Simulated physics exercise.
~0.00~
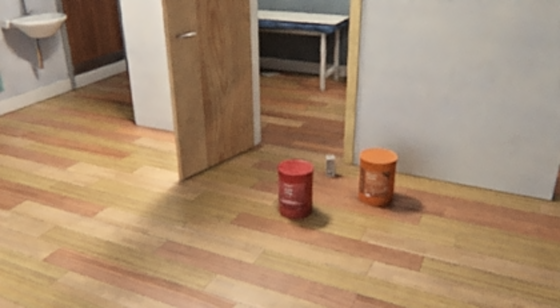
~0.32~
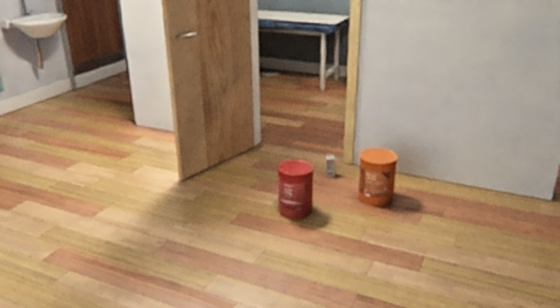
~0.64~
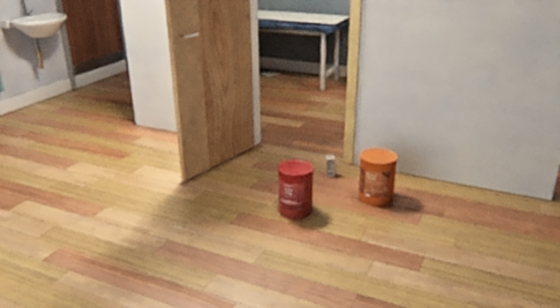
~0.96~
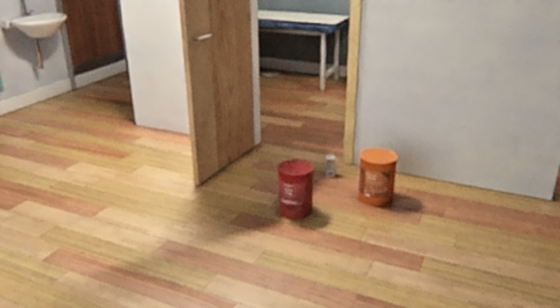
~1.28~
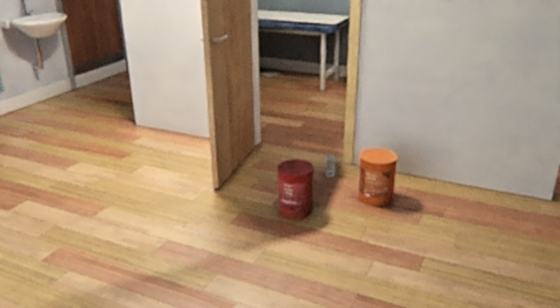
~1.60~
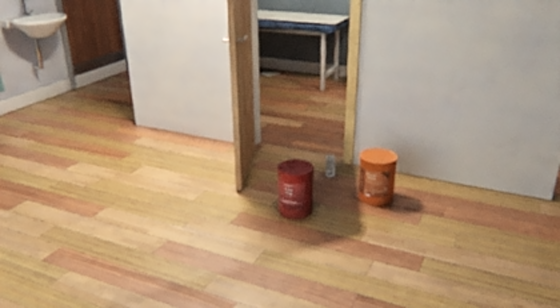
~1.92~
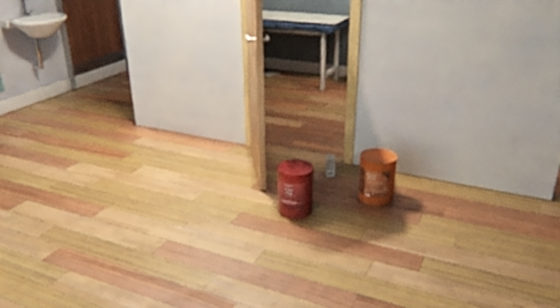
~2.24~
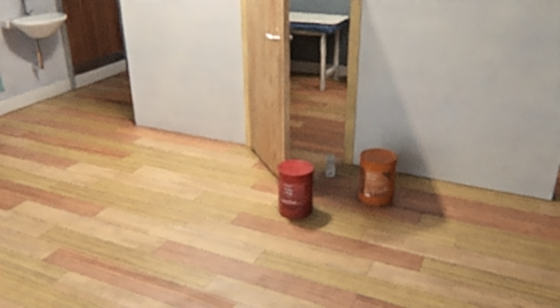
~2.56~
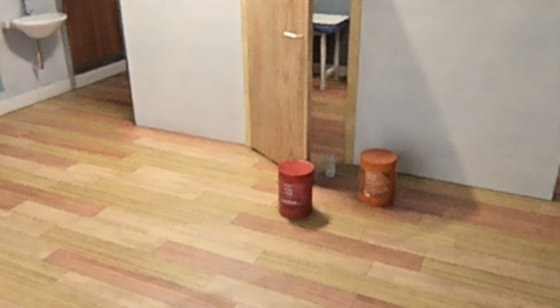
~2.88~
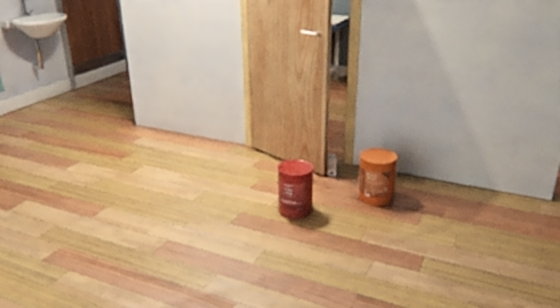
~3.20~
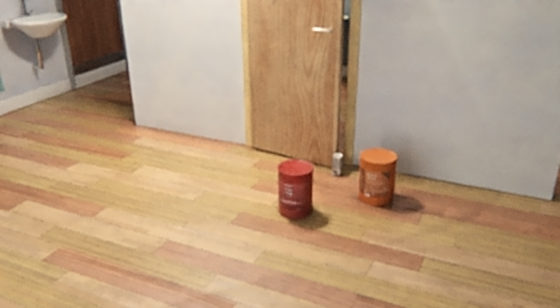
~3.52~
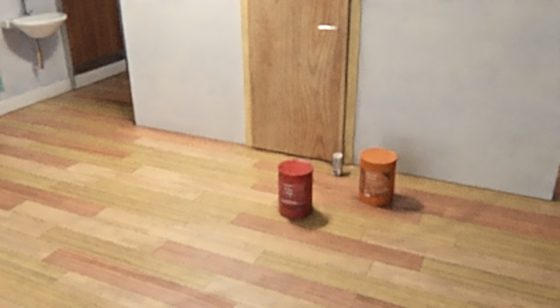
A wooden door that stood wide open swung steadily to the right, passing behind a red pail and an orange pail on the wood floor, until it shut in its frame, with both pails still standing in front of it.
